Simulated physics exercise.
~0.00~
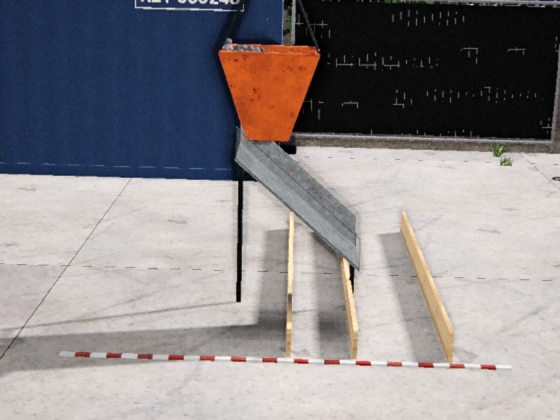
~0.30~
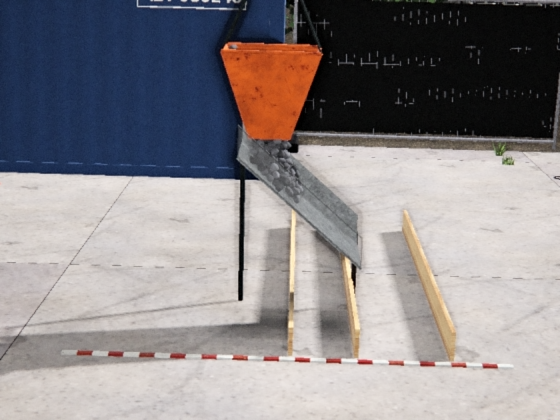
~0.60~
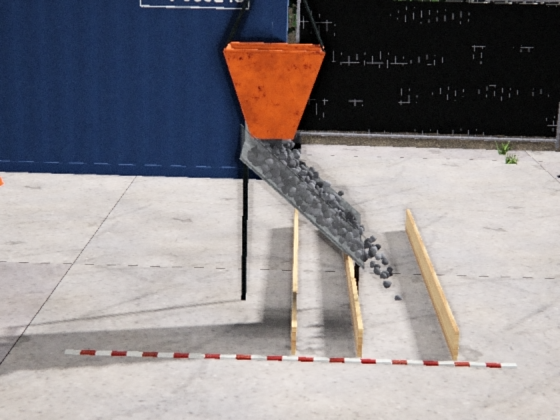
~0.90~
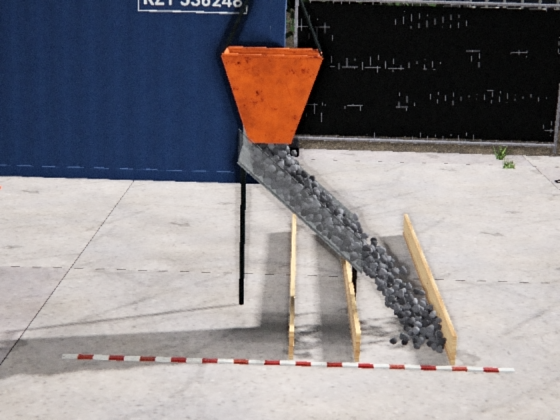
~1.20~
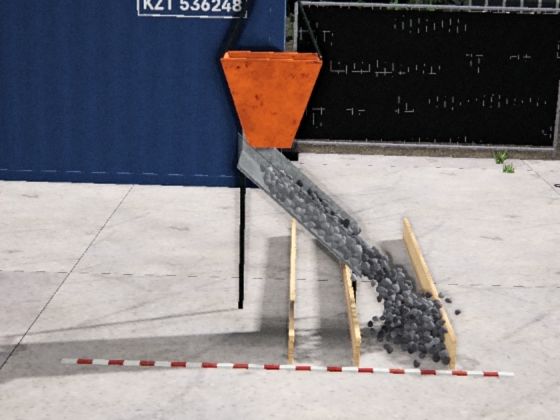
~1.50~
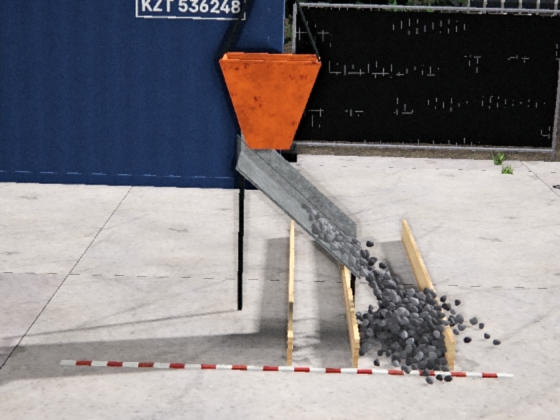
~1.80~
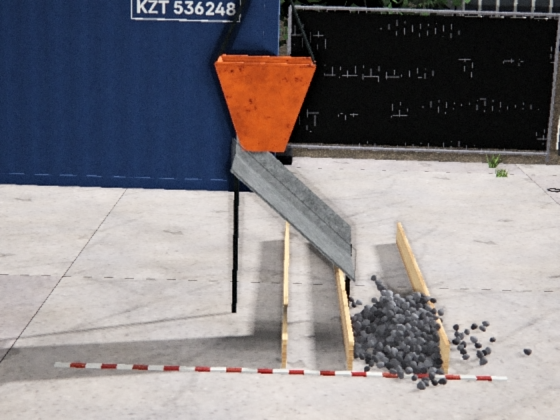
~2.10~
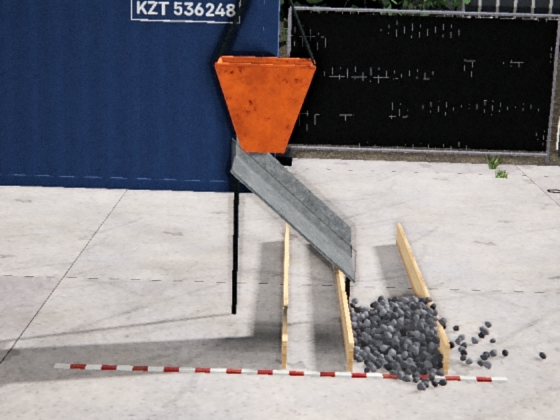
Dark grey stones dropped from the bottom of a hanging orange skip, slid down a steel chute to the right and poured between wooden boards, settling in a heap in the right bay, with a few scattered beyond the last board.
